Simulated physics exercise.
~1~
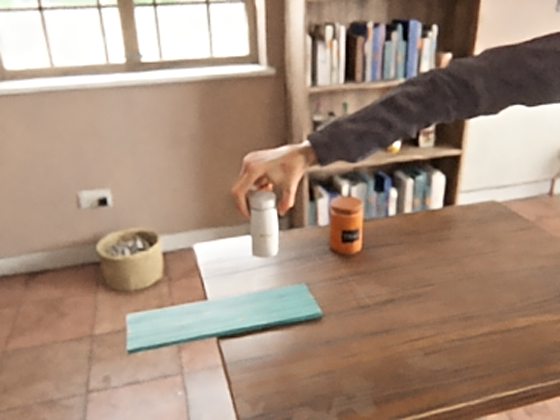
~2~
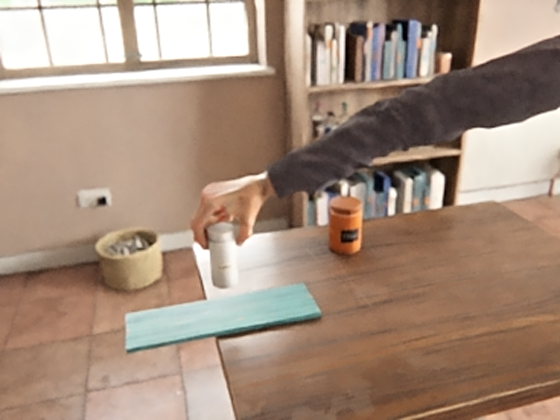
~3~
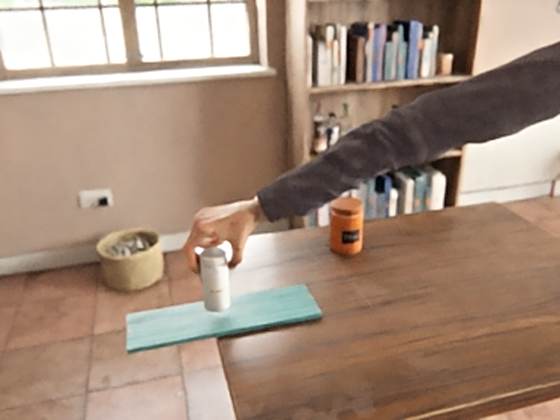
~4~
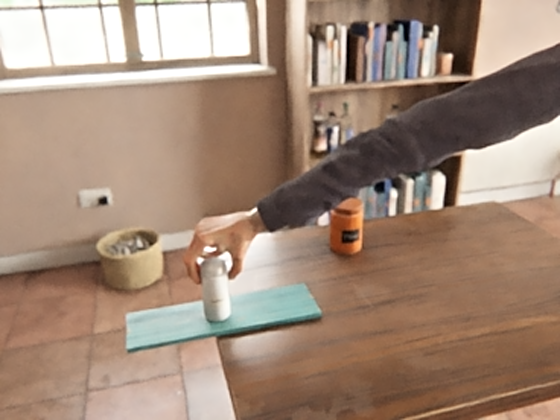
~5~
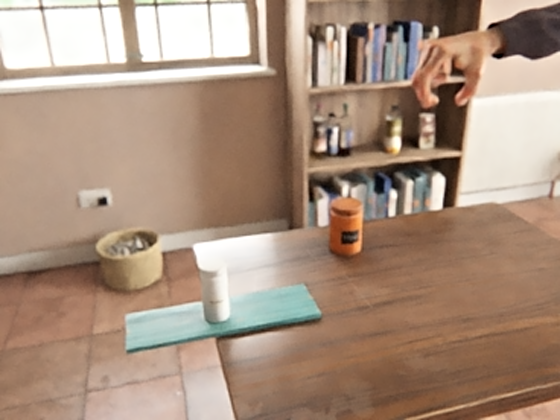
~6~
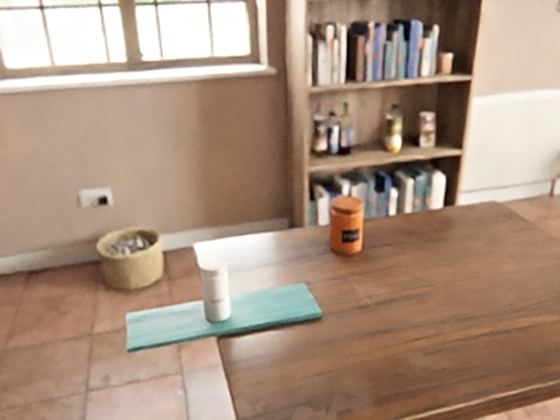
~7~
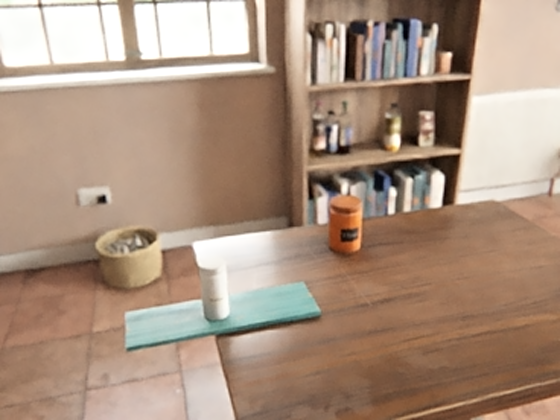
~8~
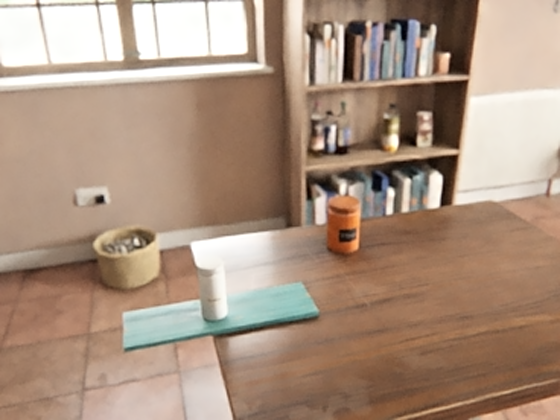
White shaker being lowered by a hand onto a turquoise plank overhanging a table edge, then standing upright as the plank stays balanced.
